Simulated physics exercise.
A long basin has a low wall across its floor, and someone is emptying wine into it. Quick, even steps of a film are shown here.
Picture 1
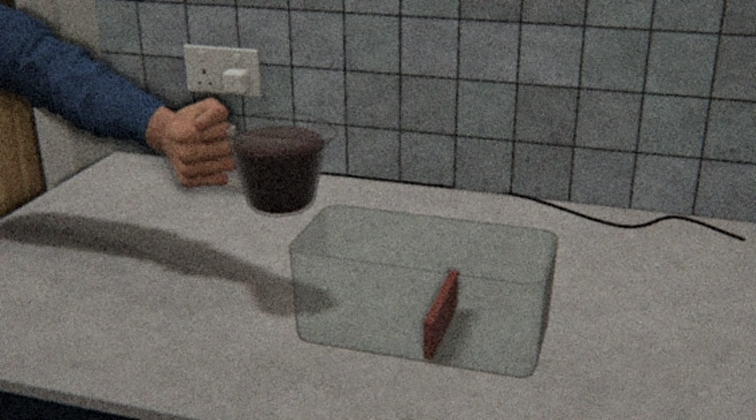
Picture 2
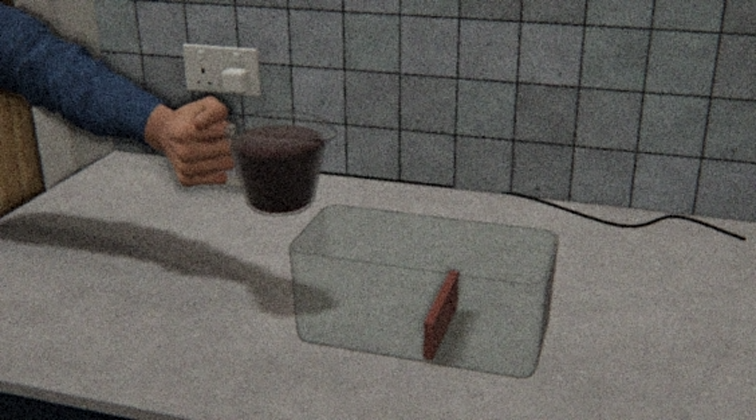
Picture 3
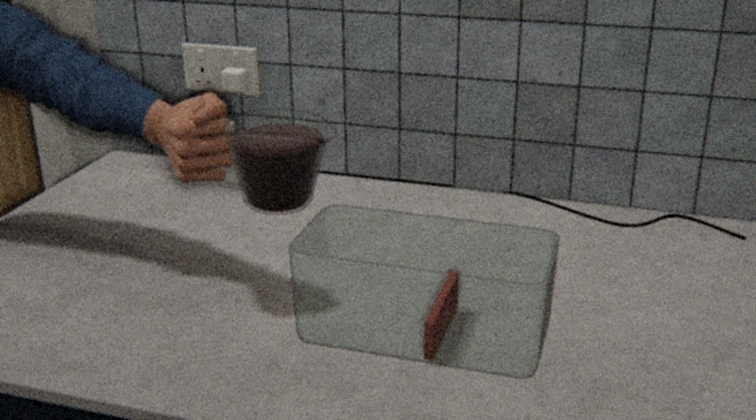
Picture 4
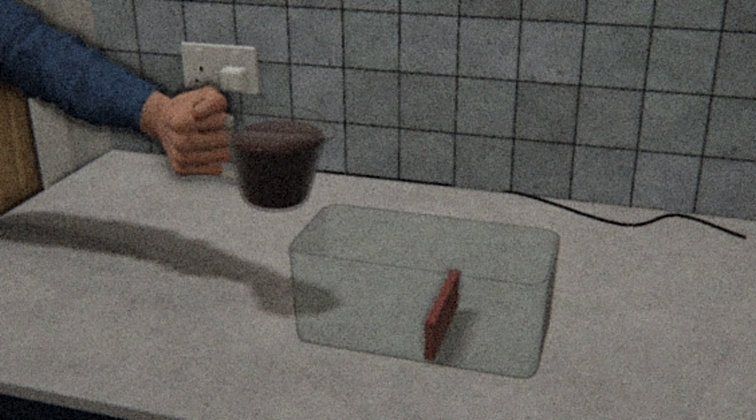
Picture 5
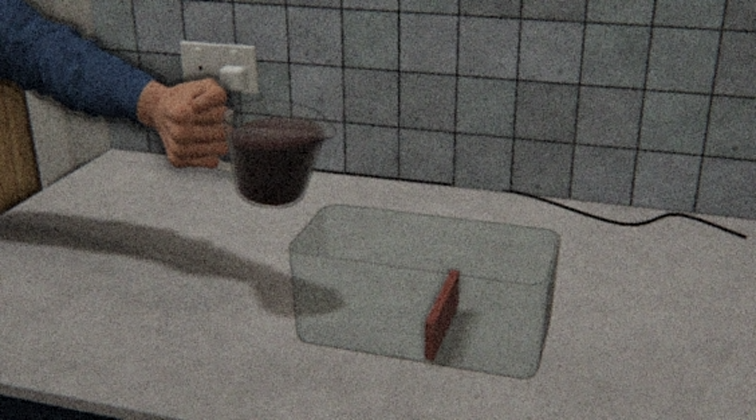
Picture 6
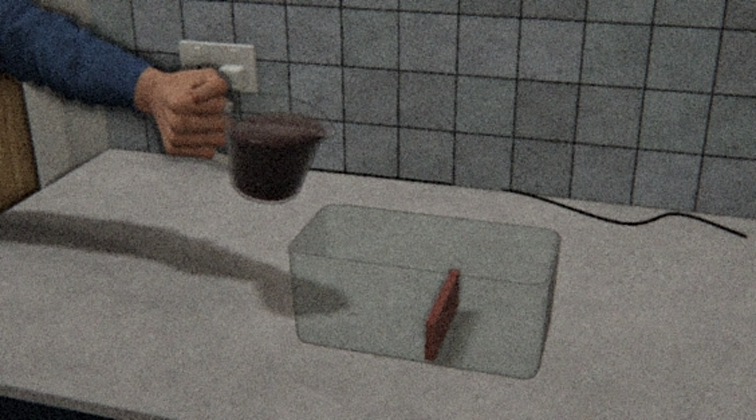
An arm in a blue sleeve reaches in from the left above a pale grey counter, seen from slightly above against grey-blue wall tiles with a white socket. The fist holds a clear jug of dark red wine behind a long, clear basin with a low red wall across its floor, while a black cable lies at right. The hand rises slightly and gradually tilts the jug rightward, as the camera stays still.
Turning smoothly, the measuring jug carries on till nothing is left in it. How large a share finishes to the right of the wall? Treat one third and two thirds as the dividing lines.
The quantity right of the wall will come in below one third.
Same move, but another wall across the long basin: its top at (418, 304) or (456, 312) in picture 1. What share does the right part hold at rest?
Try one about 70 %, try two about 15 %.
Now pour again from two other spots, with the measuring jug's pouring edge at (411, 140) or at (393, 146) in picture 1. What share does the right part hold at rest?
First try: Near 85 percent; second try: Near 90 percent.
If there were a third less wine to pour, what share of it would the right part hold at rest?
That share would be some 5 parts in a hundred.
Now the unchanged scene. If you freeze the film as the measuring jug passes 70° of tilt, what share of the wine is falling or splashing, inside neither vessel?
Share in flight: Approx. 25 %.
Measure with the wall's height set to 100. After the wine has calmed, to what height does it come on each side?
On the left roughly 50, on the right roughly 0.
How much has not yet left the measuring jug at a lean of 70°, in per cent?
Around 65 percent remains.
A moment on, the tilt is 70° and 67 per cent is still to pour, 6 is left of the wall and 0 right of it.
Next, the tilt is 103° and 8 per cent is still to pour, 64 is left of the wall and 1 right of it.
Then the tilt is 107° and 0 per cent is still to pour, 92 is left of the wall and 4 right of it.
Later the tilt is 107° and 0 per cent is still to pour, 92 is left of the wall and 4 right of it.
In the end 92 per cent lies left of the wall, 4 right of it and 3 outside.
